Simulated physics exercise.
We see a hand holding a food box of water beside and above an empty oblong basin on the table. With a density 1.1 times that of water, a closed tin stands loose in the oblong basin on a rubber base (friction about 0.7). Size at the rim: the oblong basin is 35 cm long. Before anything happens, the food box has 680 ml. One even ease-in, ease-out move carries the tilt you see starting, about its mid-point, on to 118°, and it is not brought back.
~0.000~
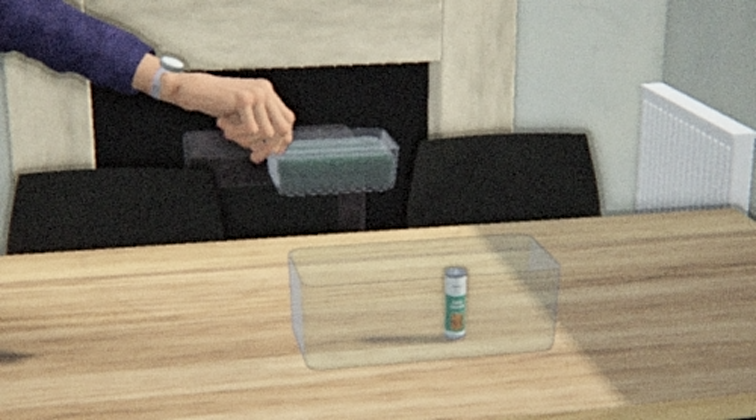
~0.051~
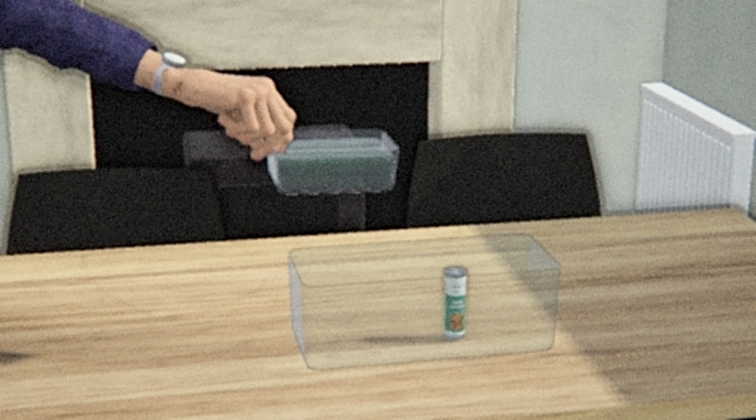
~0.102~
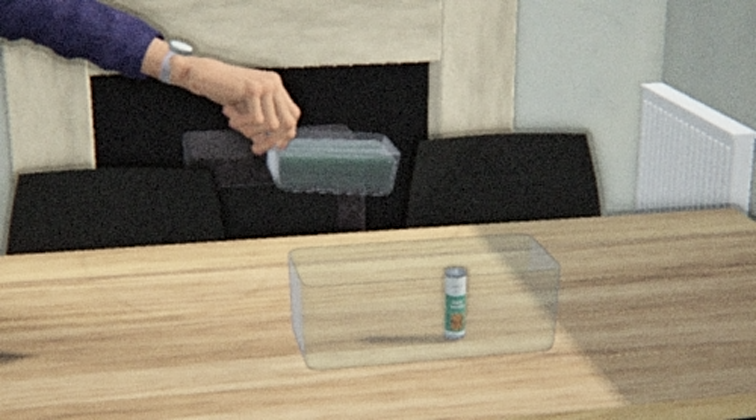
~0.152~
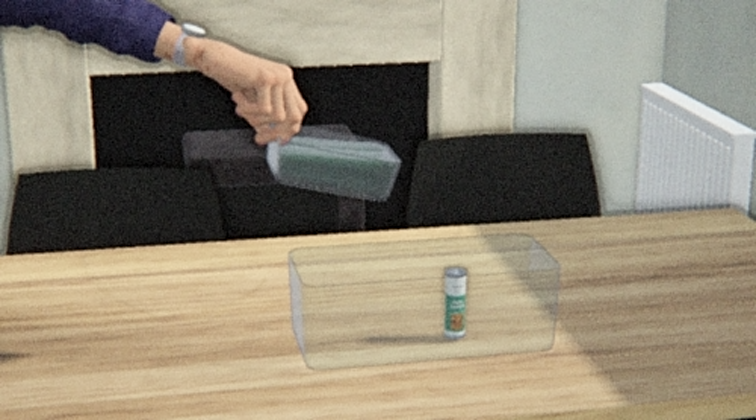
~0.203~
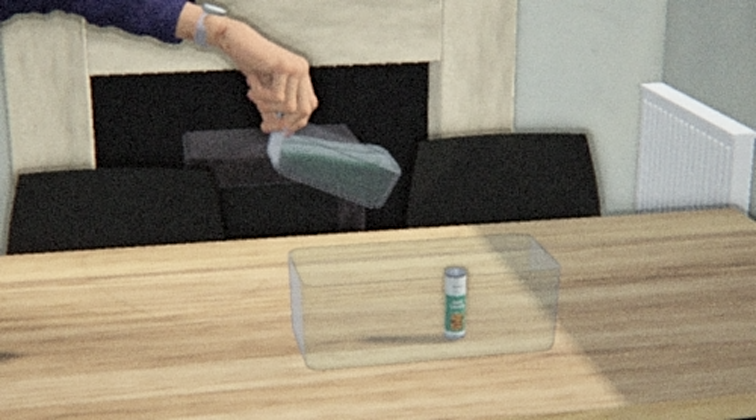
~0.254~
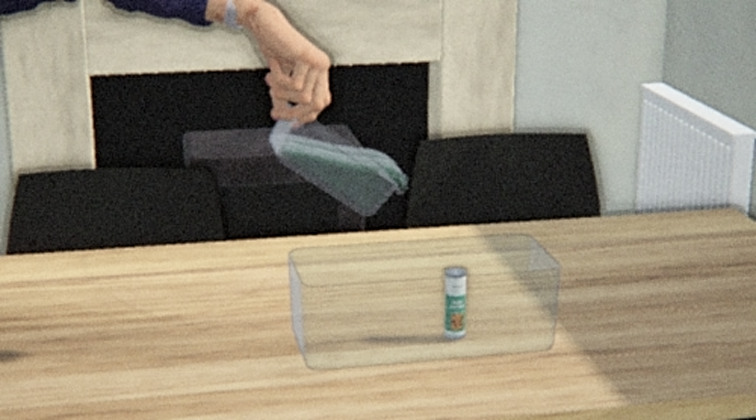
A hand tilts a clear box of water rightward above a basin holding a tin.
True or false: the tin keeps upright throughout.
False.
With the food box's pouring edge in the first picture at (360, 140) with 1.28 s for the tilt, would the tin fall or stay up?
Result: Tin upright.
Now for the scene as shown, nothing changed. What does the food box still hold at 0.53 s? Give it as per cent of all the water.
Close to 3 in a hundred.
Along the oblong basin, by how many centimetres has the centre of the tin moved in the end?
7.5 cm.
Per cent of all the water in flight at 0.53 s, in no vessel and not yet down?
Estimate: Some 24 % of the total.
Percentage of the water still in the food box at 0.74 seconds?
0 %.
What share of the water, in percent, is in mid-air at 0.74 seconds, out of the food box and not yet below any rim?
Roughly 5 %.
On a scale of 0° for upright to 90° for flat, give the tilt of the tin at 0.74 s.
It sits at roughly 25°.
After 0.53 s the tilt is 105° and 3 per cent is still to pour; the tin stands 1 cm from where it began.
After 0.74 s the tilt is 118° and 0 per cent is still to pour; the tin leans 25°.
After 0.95 s the tilt is 118° and 0 per cent is still to pour; the tin lies on its side.
After 1.18 s the tilt is 118° and 0 per cent is still to pour; the tin lies on its side.
In the end the tin lies on its side.
